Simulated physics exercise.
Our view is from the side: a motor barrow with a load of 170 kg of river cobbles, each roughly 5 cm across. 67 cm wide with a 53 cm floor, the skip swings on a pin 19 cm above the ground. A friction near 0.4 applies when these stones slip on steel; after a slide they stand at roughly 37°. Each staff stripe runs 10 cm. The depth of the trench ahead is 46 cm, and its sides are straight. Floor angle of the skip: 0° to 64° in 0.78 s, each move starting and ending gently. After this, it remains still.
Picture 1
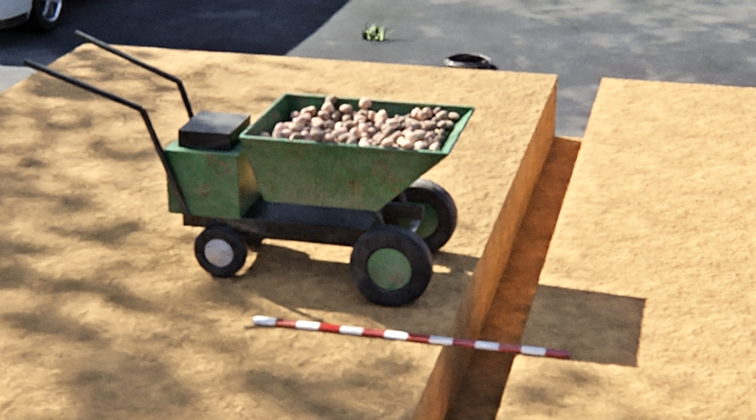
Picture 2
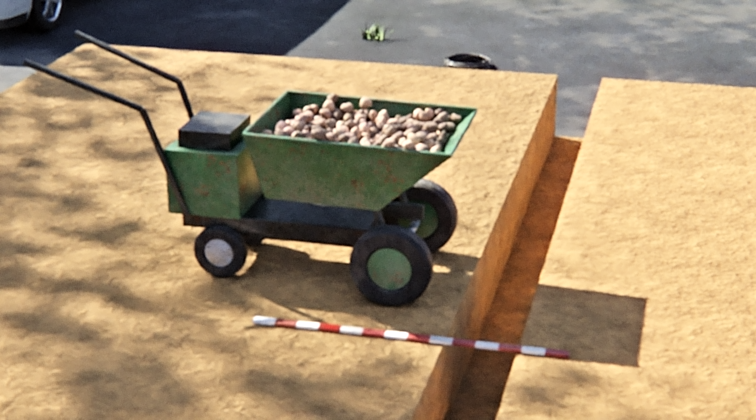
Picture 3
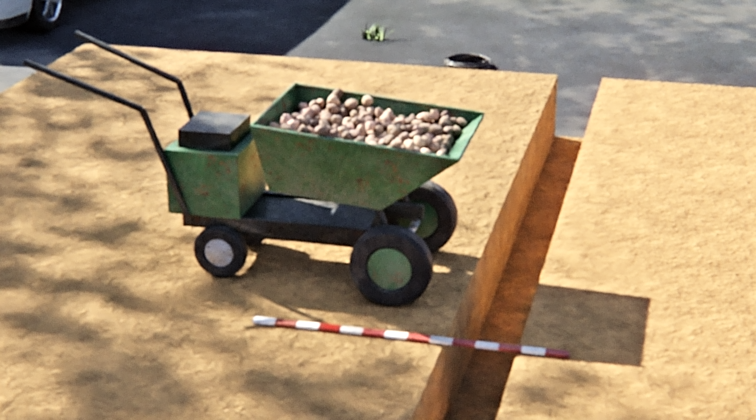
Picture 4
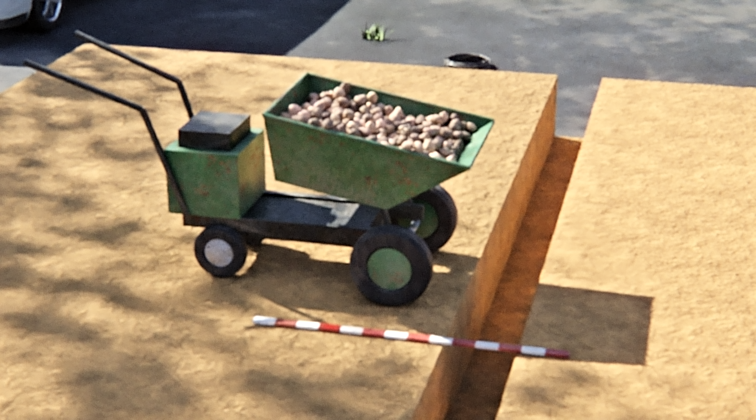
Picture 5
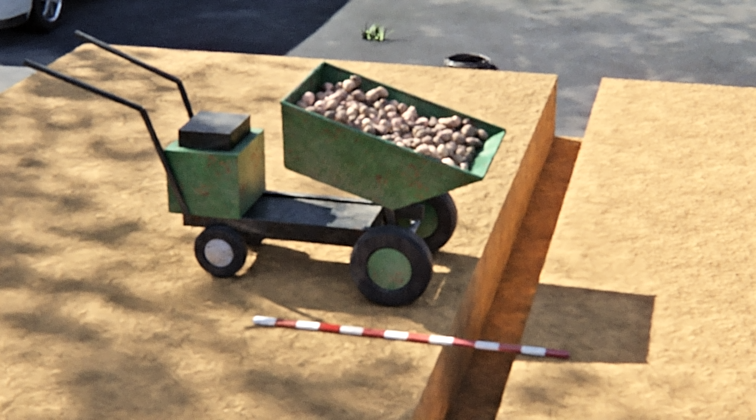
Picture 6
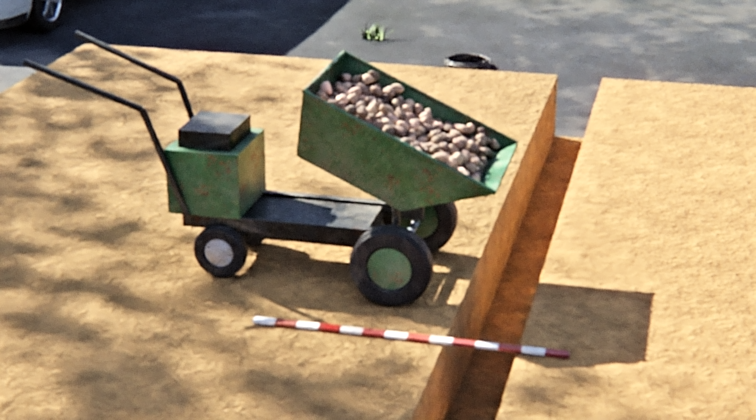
The clip shows a green motor barrow loaded with rounded stones standing beside a straight-sided trench, a red-and-white staff lying alongside; its skip gradually tilts toward the right, the left end rising while the wheels stay still.
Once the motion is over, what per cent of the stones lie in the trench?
12 %.
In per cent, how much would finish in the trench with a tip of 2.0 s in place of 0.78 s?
Near 25 per cent.
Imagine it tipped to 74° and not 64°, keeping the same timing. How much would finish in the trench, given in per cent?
Roughly 5 percent.
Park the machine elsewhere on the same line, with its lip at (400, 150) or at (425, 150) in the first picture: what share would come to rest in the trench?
The first gives about 50 percent and the second about 30 percent.
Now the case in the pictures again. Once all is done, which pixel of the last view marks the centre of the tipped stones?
(604, 292).
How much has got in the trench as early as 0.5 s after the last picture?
About 0 per cent by then.
Then, 0.2 s after the last picture the floor is at 54°, 100 % in the skip; the foremost stones are at (524, 219).
Then, 0.5 s after the last picture the floor is at 64°, 75 % in the skip, 25 % past the trench; the foremost stones are at (609, 298).
Then, 0.9 s after the last picture the floor is at 64°, 26 % in the skip, 74 % past the trench; the foremost stones are past the picture's edge.
Then, 2.9 s after the last picture the floor is at 64°, 0 % in the skip, 12 % in the trench, 88 % past the trench; the foremost stones are past the picture's edge.
